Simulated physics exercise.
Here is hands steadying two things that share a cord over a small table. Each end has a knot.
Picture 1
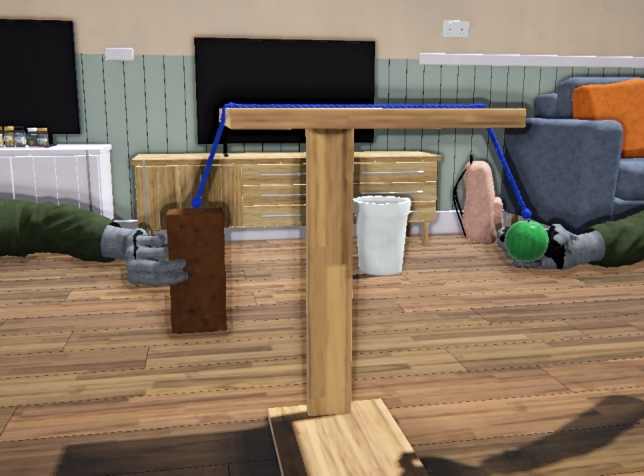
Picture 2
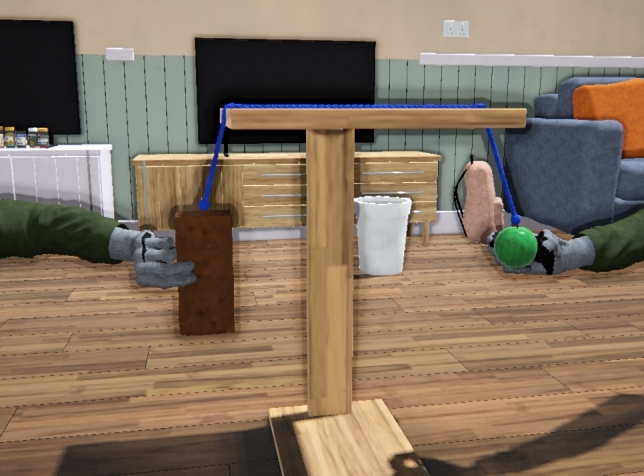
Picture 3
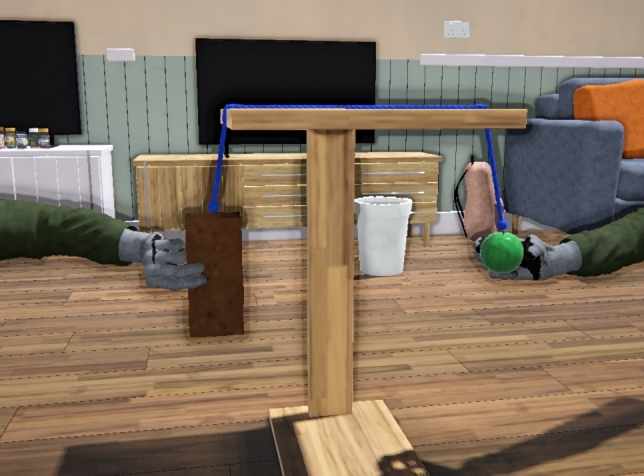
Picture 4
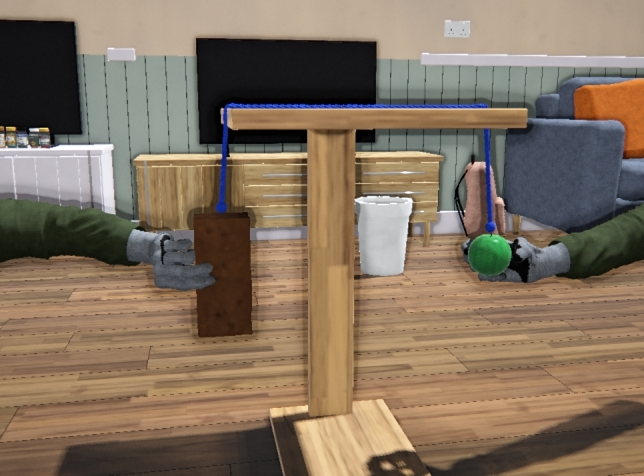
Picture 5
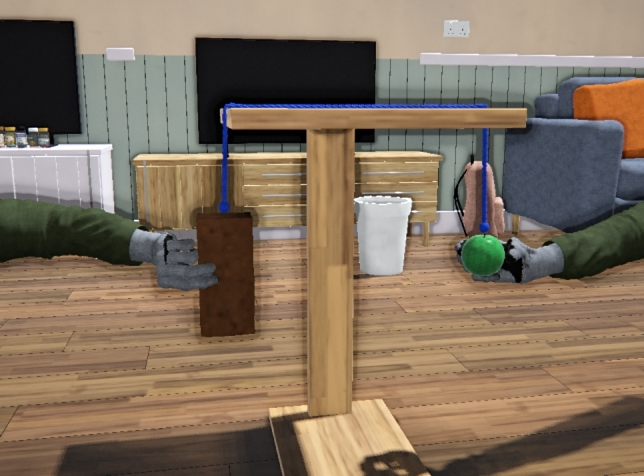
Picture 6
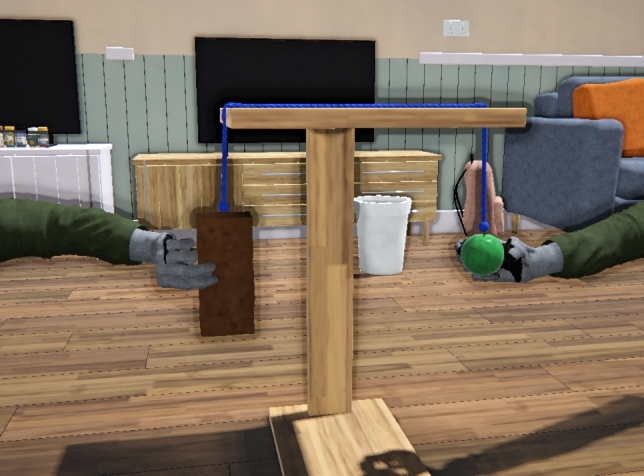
A green ball on a blue cord was guided slightly inward and down by a gloved hand, while another hand eased the brown block at the left end a little rightward; both then stayed nearly still.
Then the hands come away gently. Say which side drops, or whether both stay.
Leftward motion.
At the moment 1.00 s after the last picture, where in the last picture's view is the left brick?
Estimated centre: Close to (259, 439).
Then, 0.50 s after the last picture, left brick lower near (233, 376); right apple pulled up onto the top near (513, 59).
Then, 1.00 s after the last picture, left brick down on the floor near (259, 439); right apple pulled up onto the top near (247, 81).
Then, 1.50 s after the last picture, left brick down on the floor near (250, 439); right apple down on the floor near (73, 468).
At rest, left brick down on the floor near (254, 440); right apple down on the floor. The cord sinks on the left side.
